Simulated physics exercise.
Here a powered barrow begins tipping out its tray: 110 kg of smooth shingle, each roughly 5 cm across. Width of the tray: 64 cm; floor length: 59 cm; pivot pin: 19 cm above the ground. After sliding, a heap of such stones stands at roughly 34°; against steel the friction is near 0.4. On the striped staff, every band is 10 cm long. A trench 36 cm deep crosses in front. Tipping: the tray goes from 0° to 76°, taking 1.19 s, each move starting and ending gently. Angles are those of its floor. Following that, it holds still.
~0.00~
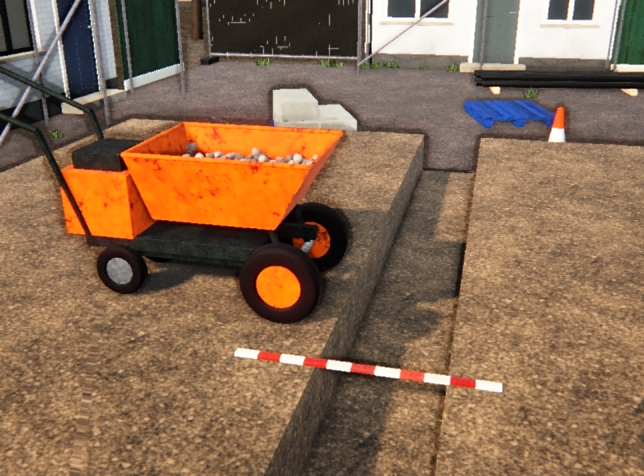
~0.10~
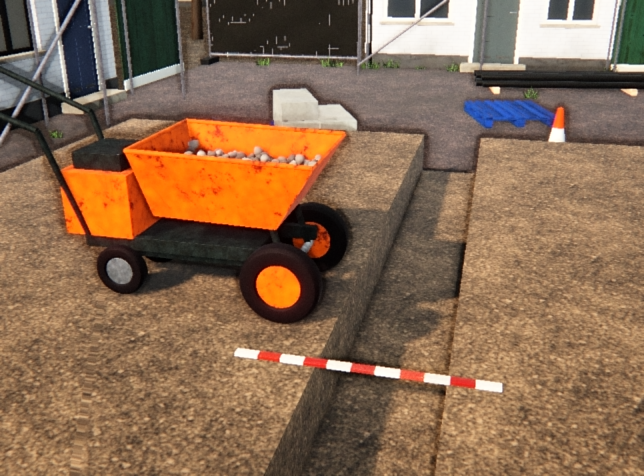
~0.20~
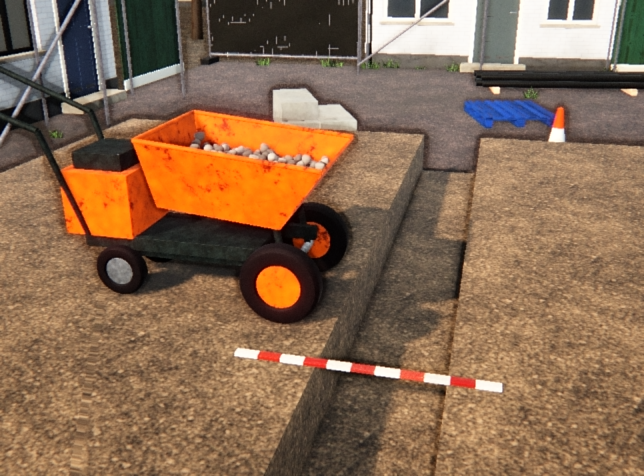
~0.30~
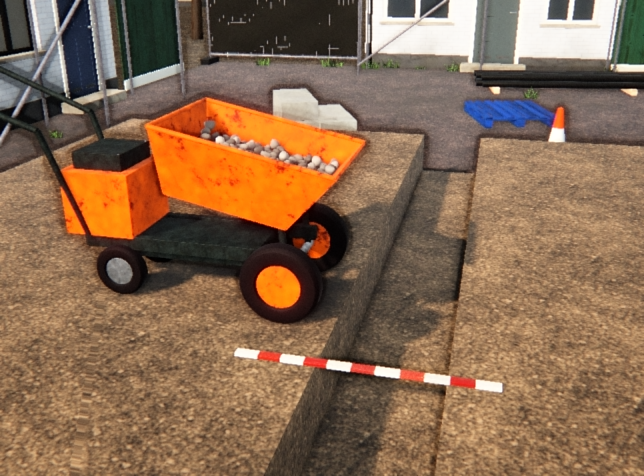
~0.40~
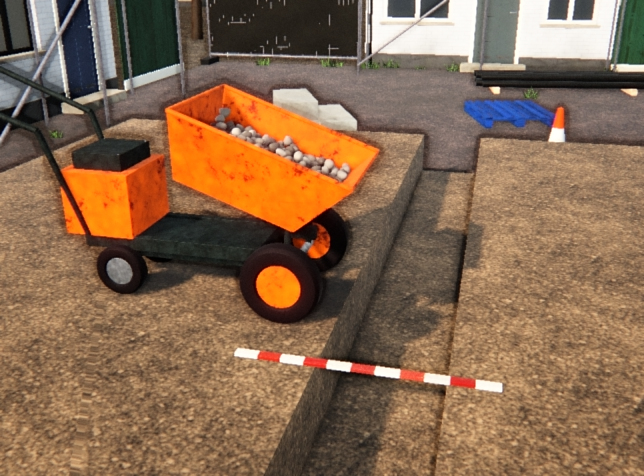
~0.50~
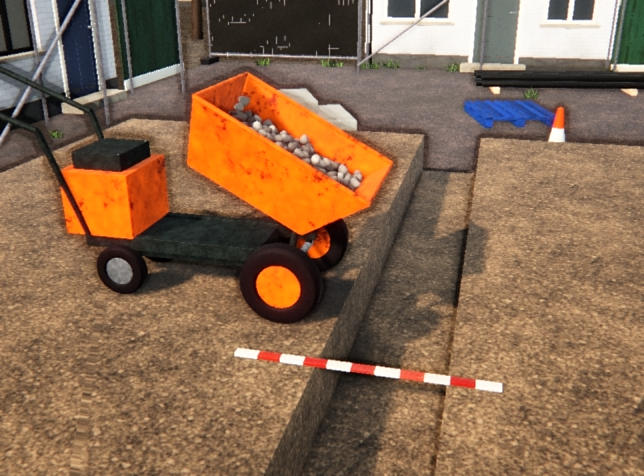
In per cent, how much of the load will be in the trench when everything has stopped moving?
Around 55 per cent of it.
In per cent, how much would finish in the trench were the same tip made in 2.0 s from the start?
Trench share: Approx. 65%.
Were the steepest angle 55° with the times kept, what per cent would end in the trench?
About 30 per cent would end up in the trench.
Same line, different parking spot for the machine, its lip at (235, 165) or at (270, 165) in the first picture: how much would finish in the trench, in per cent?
Roughly 100 per cent, then 95 per cent.
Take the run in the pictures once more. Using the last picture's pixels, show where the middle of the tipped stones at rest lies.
Their middle lands near (448, 355).
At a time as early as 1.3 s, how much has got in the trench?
Approx. 20 % of the load.
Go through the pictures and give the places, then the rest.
In the first frame, the tray is at 0°, its lip at (309, 168); the top of the load is at (244, 160).
In the second frame, the tray is at 2°, its lip at (312, 169); the top of the load is at (220, 156); the stones move at 0.3 m/s on average.
In the third frame, the tray is at 6°, its lip at (322, 173); the top of the load is at (227, 151); the stones move at 0.5 m/s on average.
The fourth frame shows lip at (336, 179), floor tilted 12°, highest stones at (215, 140); the stones move at 0.6 m/s on average.
The fifth frame shows lip at (352, 190), floor tilted 20°, highest stones at (218, 126); the stones move at 0.8 m/s on average.
In the sixth frame, the tray is at 29°, its lip at (369, 205); the top of the load is at (234, 115); the stones move at 0.9 m/s on average.
After 0.9 s the floor is at 64°; 100 % in the tray; the foremost stones are at (409, 249).
After 1.3 s the floor is at 76°; 51 % in the tray, 20 % in the trench, 29 % past the trench; the foremost stones are at (542, 319).
After 1.6 s the floor is at 76°; 19 % in the tray, 35 % in the trench, 46 % past the trench; the foremost stones are past the picture's edge.
After 3.6 s the floor is at 76°; 0 % in the tray, 55 % in the trench, 45 % past the trench; the foremost stones are past the picture's edge.
